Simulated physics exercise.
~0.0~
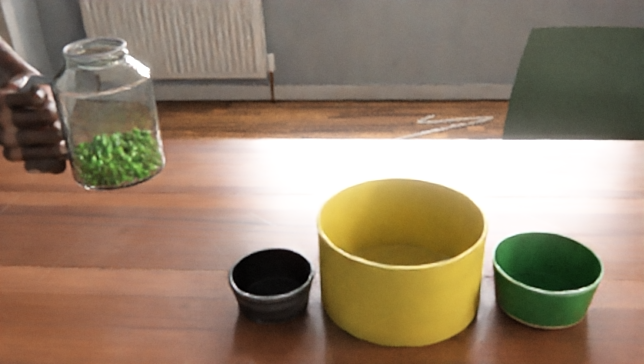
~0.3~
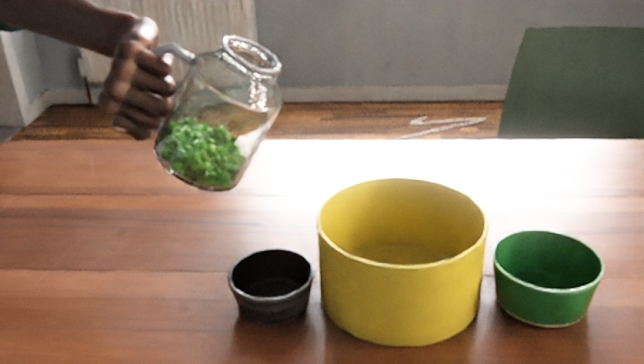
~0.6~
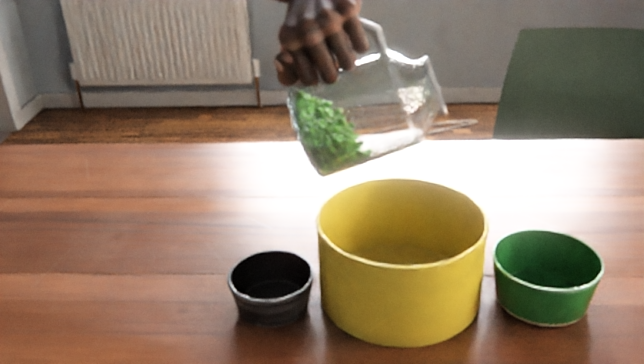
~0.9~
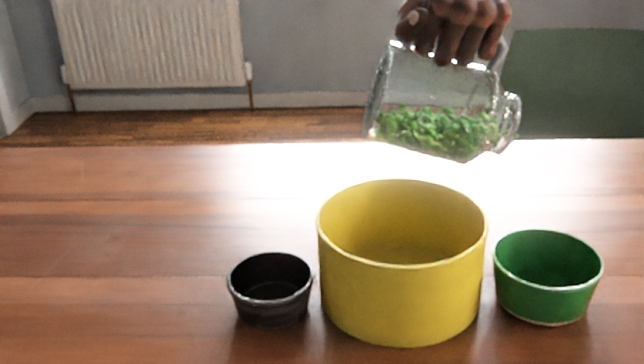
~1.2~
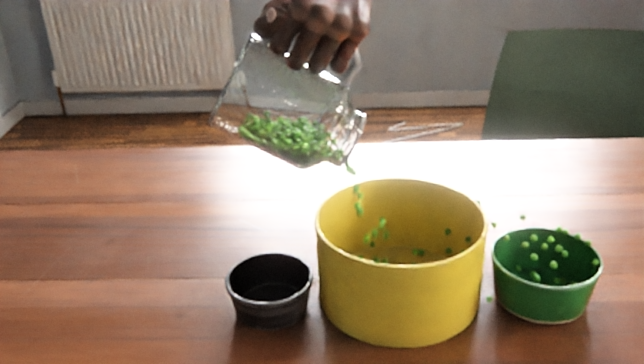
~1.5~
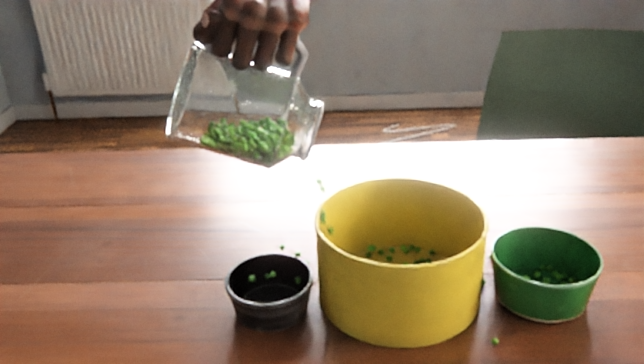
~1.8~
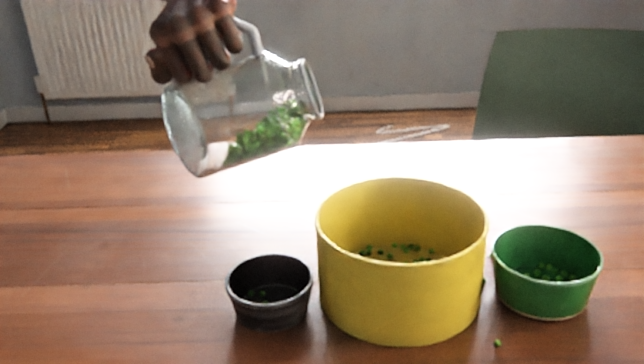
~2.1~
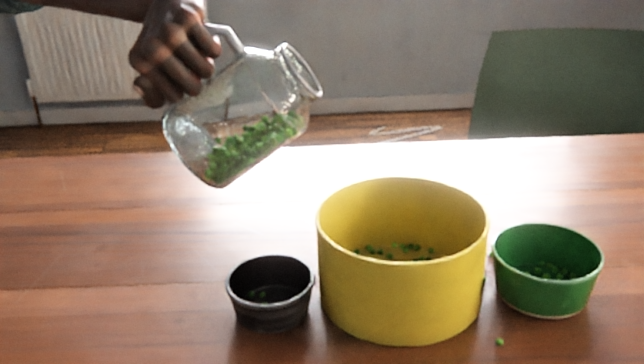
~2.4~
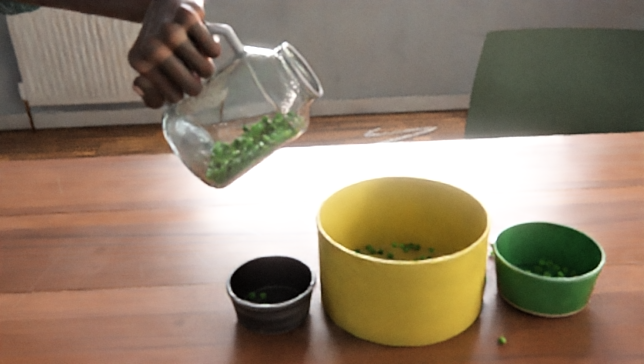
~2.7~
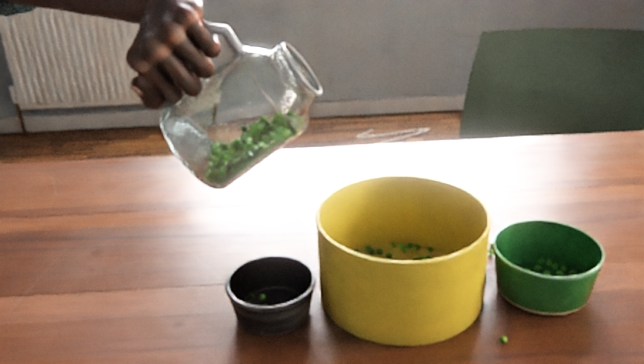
The clip opens with a hand holding a glass jar of green peas upright at the left, above a wooden table with a black dish, a yellow pot and a green dish. The hand carries the jar to the right, tipping it over as it goes. It then swings back to the left, and peas spill out over the green dish and the yellow pot, with a few reaching the black dish. The jar turns partly back up and is held still at the left. Most of the peas remain in it, some lie in the pot and green dish, and a stray one rests on the table.
